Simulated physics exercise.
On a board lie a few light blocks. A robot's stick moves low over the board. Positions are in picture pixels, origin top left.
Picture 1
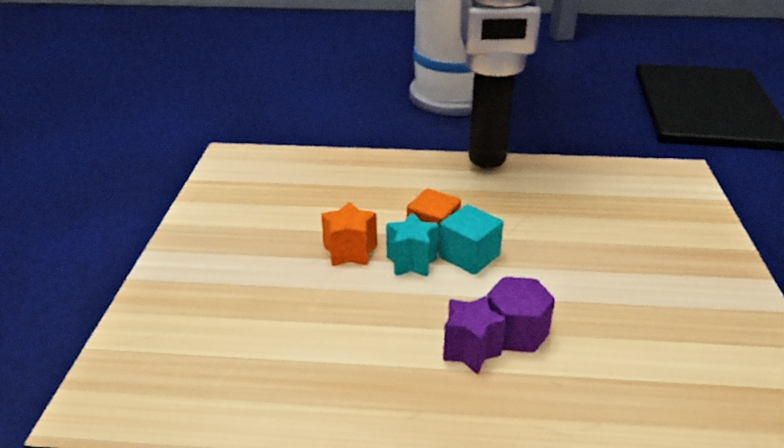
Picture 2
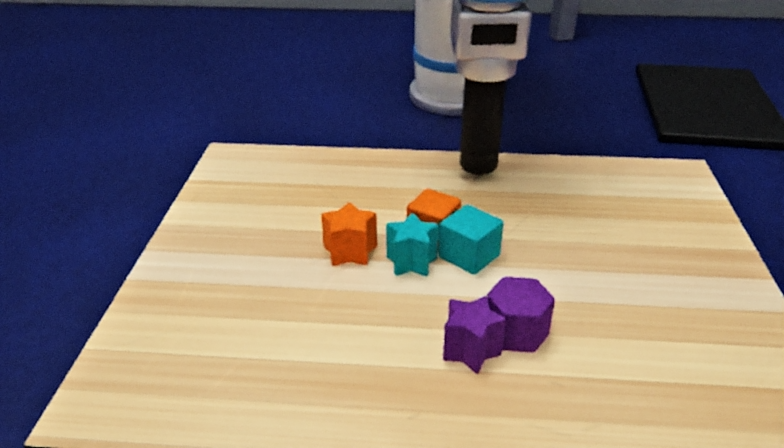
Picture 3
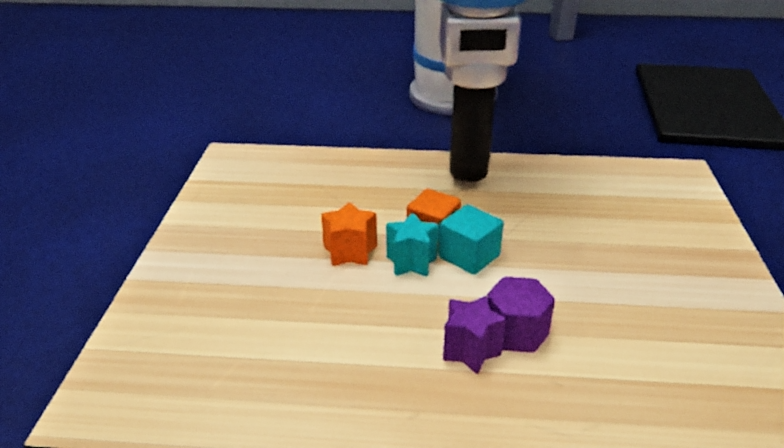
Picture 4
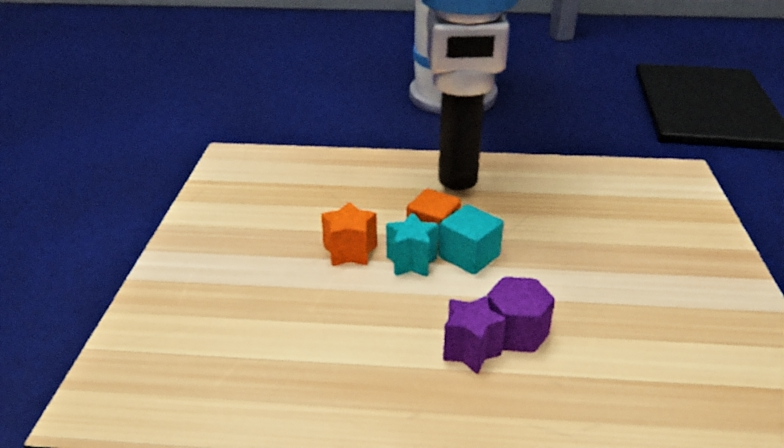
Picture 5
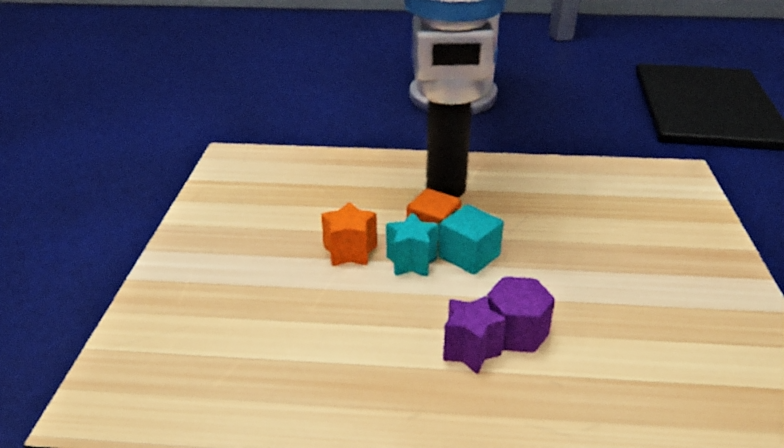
A robot's black stick moved a short way left and toward the viewer over a wooden board, nearing the orange square block, while the orange, turquoise and purple blocks all stayed still.
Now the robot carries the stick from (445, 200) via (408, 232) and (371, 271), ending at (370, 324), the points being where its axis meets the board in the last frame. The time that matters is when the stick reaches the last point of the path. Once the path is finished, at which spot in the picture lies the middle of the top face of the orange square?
The top centre is at (420, 240).
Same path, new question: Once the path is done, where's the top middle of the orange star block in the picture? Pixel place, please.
It sits at (323, 228).
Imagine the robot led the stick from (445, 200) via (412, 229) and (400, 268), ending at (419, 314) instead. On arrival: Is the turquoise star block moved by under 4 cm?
No, that is not how it ends up.
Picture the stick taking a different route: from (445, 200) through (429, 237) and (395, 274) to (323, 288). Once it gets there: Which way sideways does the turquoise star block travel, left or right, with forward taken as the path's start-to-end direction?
Answer: Left.
What follows on the original path. One third of the way, stick at (407, 222); turquoise star block at (402, 250), turned 25° anticlockwise; orange square at (420, 224), turned 40° anticlockwise; turquoise square at (475, 223), turned 15° anticlockwise.
Two thirds of the way, stick at (371, 261); orange star block at (324, 227), turned 60° clockwise; turquoise star block at (402, 267); orange square at (420, 240), turned 95° anticlockwise; turquoise square at (475, 223), turned 15° anticlockwise.
At the end, stick at (369, 313); orange star block at (323, 228), turned 65° clockwise; turquoise star block at (415, 283), turned 65° anticlockwise; orange square at (420, 240), turned 100° anticlockwise; turquoise square at (475, 223), turned 15° anticlockwise; purple star block not moved.
